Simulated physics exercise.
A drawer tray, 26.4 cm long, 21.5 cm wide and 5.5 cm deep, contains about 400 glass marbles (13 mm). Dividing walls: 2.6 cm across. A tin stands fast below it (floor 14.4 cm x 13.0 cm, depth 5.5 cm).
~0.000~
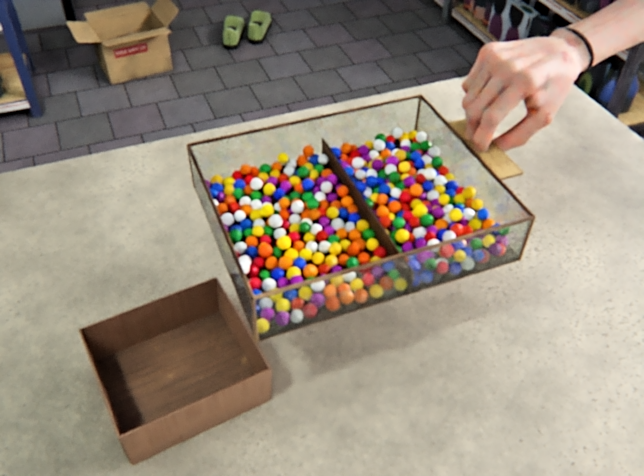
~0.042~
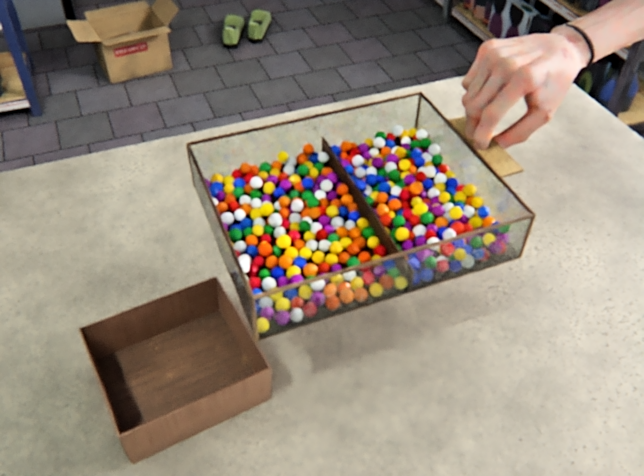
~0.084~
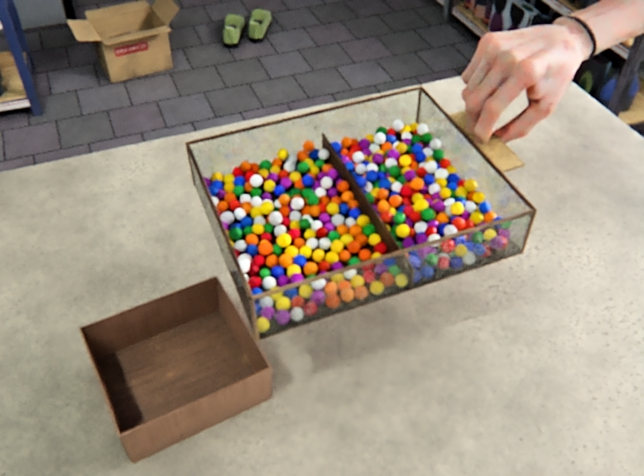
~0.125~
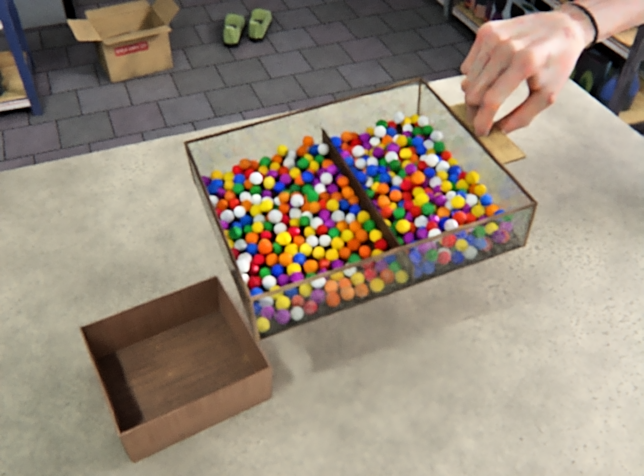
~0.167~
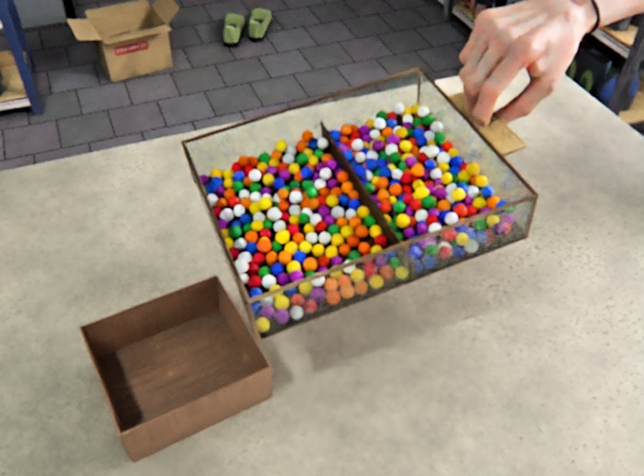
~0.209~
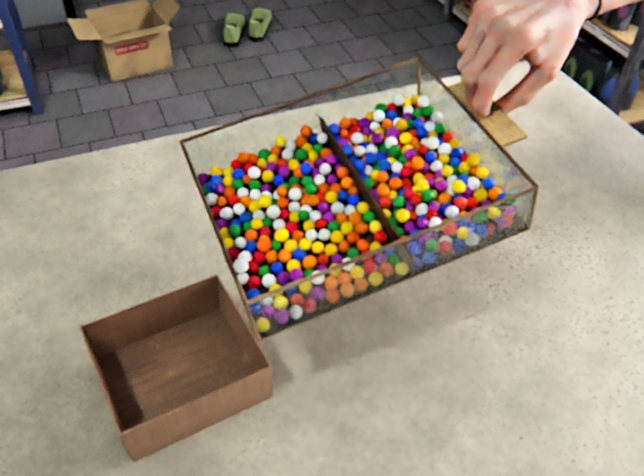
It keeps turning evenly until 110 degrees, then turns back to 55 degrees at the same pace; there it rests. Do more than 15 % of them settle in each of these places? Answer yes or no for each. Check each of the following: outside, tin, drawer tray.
Outside everything - yes, tin - yes, drawer tray - no.
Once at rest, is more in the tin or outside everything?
I'd say there's more outside everything.
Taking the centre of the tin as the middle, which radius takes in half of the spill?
Roughly 42 cm.
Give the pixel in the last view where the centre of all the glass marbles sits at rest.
Near pixel (164, 391).
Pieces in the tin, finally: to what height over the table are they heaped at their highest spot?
Height at rest: Approx. 4.0 cm.
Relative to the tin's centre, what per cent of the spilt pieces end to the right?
Spill share: Around 20 per cent.
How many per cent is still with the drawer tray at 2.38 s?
Around 0 percent of the load is still there.
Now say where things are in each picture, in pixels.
The first picture shows drawer tray at (402, 260); tilt 0 degrees; leading edge at (217, 213); tin at (173, 349).
The second picture shows drawer tray at (402, 258); tilt 0 degrees; leading edge at (216, 212).
The third picture shows drawer tray at (402, 256); tilt 2 degrees; leading edge at (216, 212).
The fourth picture shows drawer tray at (401, 253); tilt 4 degrees; low side left; leading edge at (214, 212).
The fifth picture shows drawer tray at (399, 250); tilt 7 degrees; low side left; leading edge at (212, 213).
The sixth picture shows drawer tray at (397, 247); tilt 9 degrees; low side left; leading edge at (210, 213); tin at (174, 346). It turns about 65 degrees a second.
Then, at 1.04 s, tilt 62 degrees; drawer tray 100 %; middle of all pieces near (282, 157).
After 1.74 s, tilt 107 degrees; outside 15 %, tin 25 %, drawer tray 35 %, in the air 25 %; middle of all pieces near (156, 361).
After 2.38 s, tilt 80 degrees; outside 55 %, tin 45 %; middle of all pieces near (123, 452).
Then, at 2.99 s, tilt 55 degrees; outside 55 %, tin 45 %; middle of all pieces near (141, 419).
At rest (4.8 s), outside 55 %, tin 45 %, drawer tray 0 %.
